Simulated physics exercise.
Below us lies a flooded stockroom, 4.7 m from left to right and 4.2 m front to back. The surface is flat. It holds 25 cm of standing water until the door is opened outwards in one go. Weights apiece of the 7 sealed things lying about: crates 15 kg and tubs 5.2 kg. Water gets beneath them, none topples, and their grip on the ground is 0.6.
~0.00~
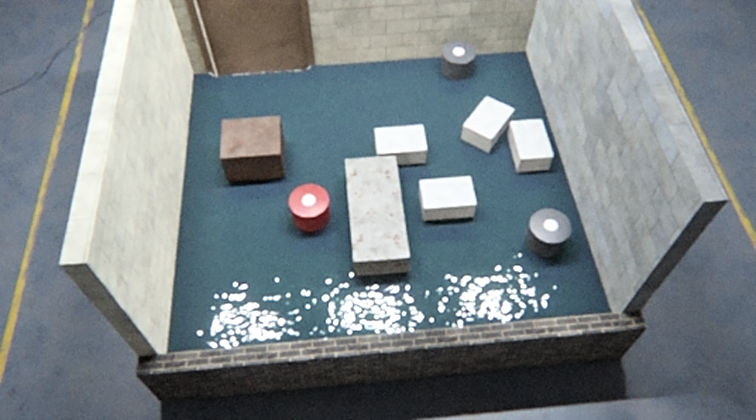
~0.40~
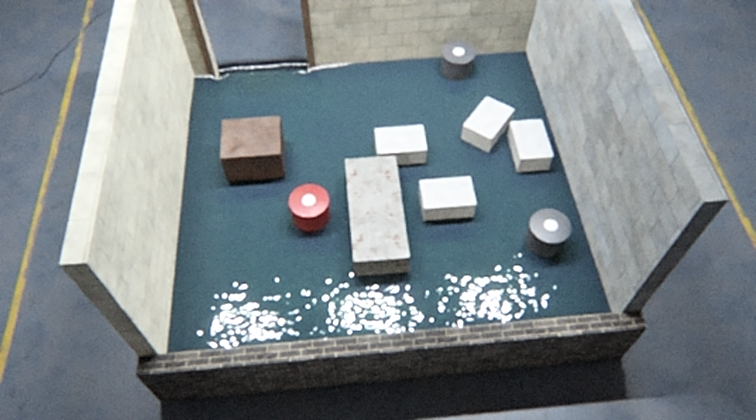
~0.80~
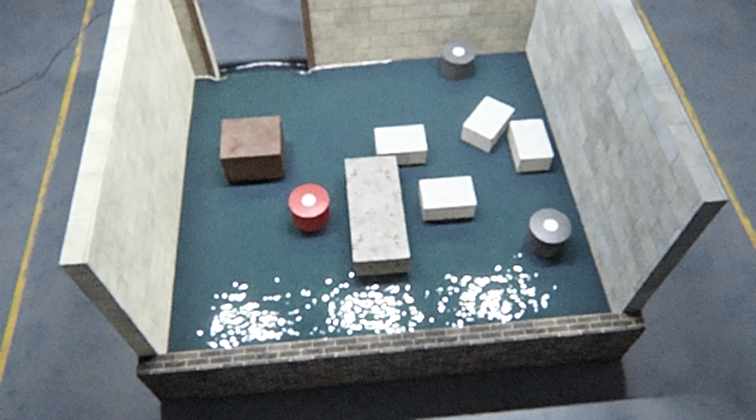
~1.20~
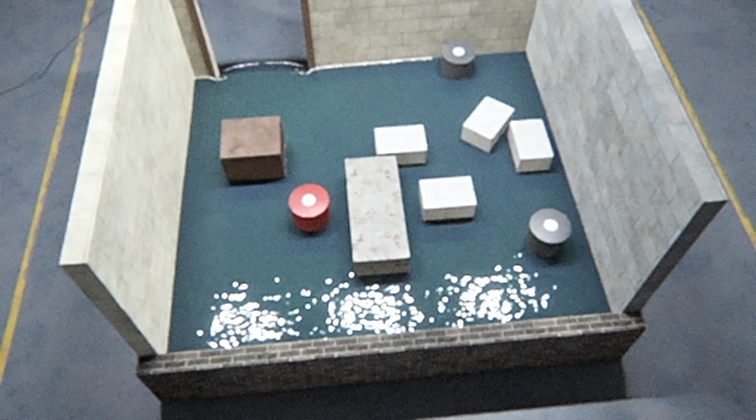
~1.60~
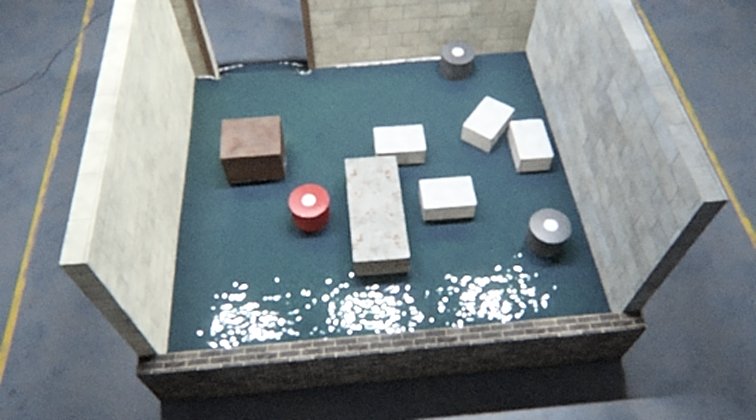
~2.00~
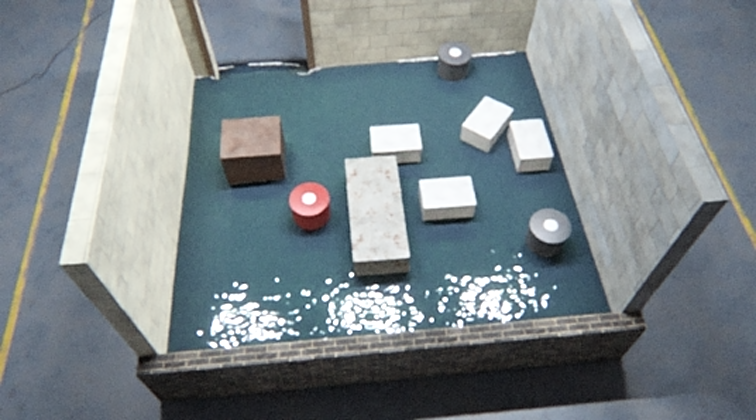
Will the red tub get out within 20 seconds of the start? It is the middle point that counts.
The red tub leaves.
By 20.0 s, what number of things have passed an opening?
By then 5.
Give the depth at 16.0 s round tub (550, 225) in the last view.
About 13 cm.
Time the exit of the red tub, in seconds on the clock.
Near 14.5 s.
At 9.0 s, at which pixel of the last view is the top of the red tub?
Near (301, 144).
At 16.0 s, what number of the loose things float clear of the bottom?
2 of them.
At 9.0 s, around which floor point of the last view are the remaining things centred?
At about (393, 139).
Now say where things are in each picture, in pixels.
In the first frame, the red tub at (309, 200), afloat; about 4600 L in view; 0 of 7 have shifted.
In the second frame, the red tub at (309, 200) floats; 25 cm deep round most things; 0 of 7 have shifted.
In the third frame, the red tub at (309, 200) floats; about 4500 L in view; 0 of 7 have shifted.
In the fourth frame, the red tub at (309, 200), afloat; about 4430 L in view; 0 of 7 have shifted.
In the fifth frame, the red tub at (309, 200), afloat; 25 cm deep round most things; 0 of 7 have shifted.
In the sixth frame, the red tub at (309, 199) floats, 3 cm from its start; about 4290 L in view; 1 of 7 have shifted.
After 4.0 s the red tub is near (307, 170), 0.5 m from its start, afloat; 0 of 7 are out; 7 afloat.
After 9.0 s the red tub is near (301, 144), 0.9 m from its start, afloat; 0 of 7 are out; 7 afloat.
After 16.0 s the red tub has gone out; 5 of 7 are out; 2 afloat.
After 20.0 s the red tub has gone out; 5 of 7 are out; 2 afloat.
